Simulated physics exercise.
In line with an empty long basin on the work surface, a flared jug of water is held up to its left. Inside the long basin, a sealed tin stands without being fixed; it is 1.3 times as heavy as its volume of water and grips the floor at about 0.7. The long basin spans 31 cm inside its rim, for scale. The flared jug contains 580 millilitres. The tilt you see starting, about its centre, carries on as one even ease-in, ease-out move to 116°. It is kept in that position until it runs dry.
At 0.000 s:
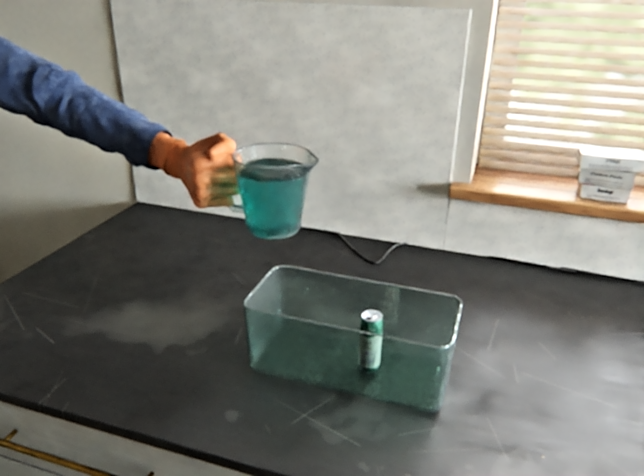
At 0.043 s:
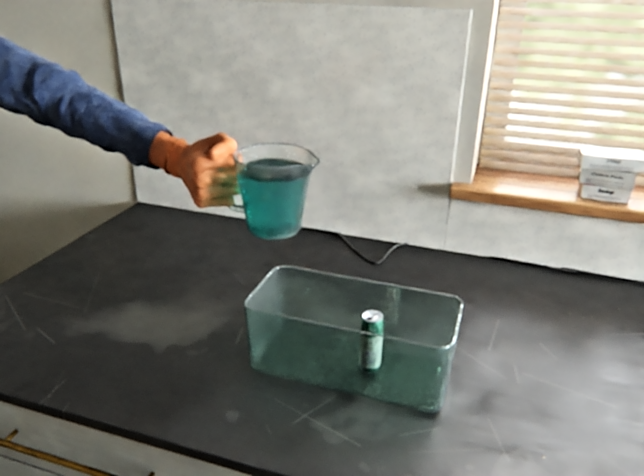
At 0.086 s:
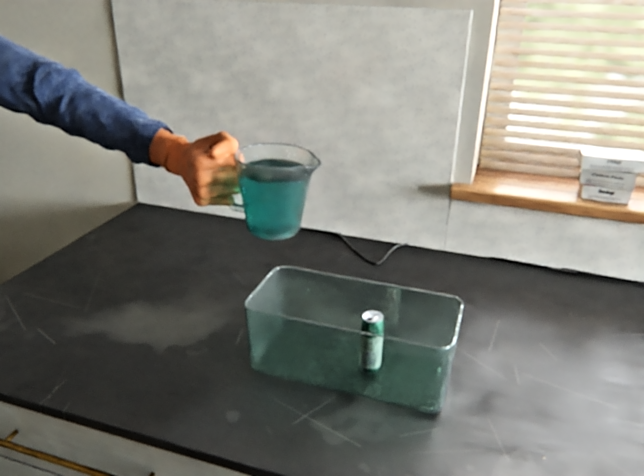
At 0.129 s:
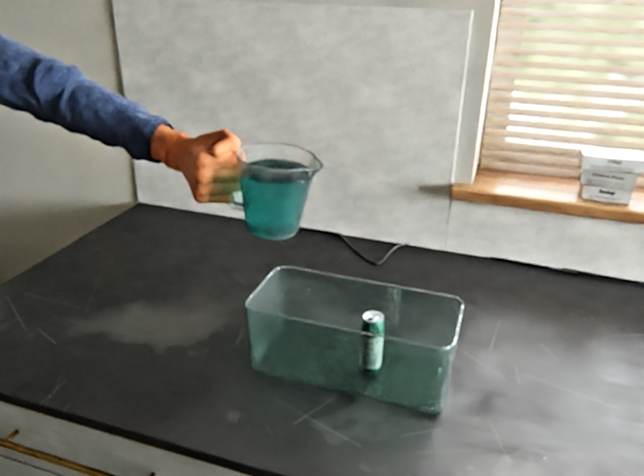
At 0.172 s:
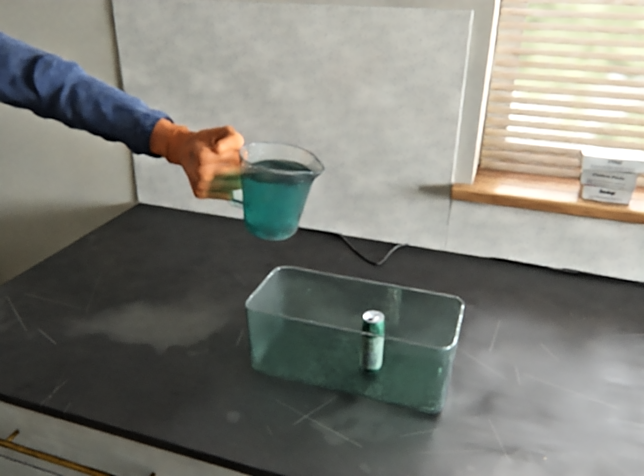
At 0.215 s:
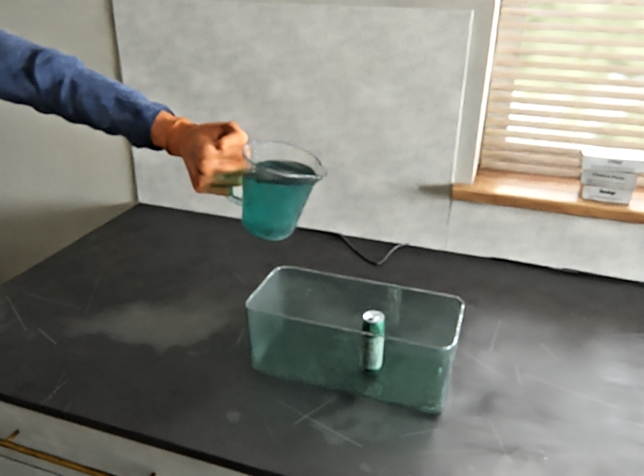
A hand holds a jug of teal water above a clear basin and tilts it slightly rightward.
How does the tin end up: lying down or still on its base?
It ends up still on its base.
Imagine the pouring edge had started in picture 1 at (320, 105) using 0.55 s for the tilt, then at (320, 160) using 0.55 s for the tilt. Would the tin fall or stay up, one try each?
Trial 1 - tin tips; trial 2 - tin tips.
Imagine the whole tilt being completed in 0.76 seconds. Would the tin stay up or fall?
It stays steady, then.
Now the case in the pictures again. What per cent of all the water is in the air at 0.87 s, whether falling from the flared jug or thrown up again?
Something like 16 per cent is in the air then.
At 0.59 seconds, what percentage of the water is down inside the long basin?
I'd estimate some 7 percent of the liquid.
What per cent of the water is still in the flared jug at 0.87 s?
About 8 percent.
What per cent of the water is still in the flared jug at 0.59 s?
Roughly 68 percent.
Then, 0.59 s in, the tilt is 78° and 67 per cent is still to pour; the tin stands where it began.
Then, 0.87 s in, the tilt is 113° and 8 per cent is still to pour; the tin stands 1 cm from where it began.
Then, 1.16 s in, the tilt is 116° and 0 per cent is still to pour; the tin stands 2 cm from where it began.
Then, 1.47 s in, the tilt is 116° and 0 per cent is still to pour; the tin stands 1 cm from where it began.
Finally, the tin stands 1 cm from where it began.
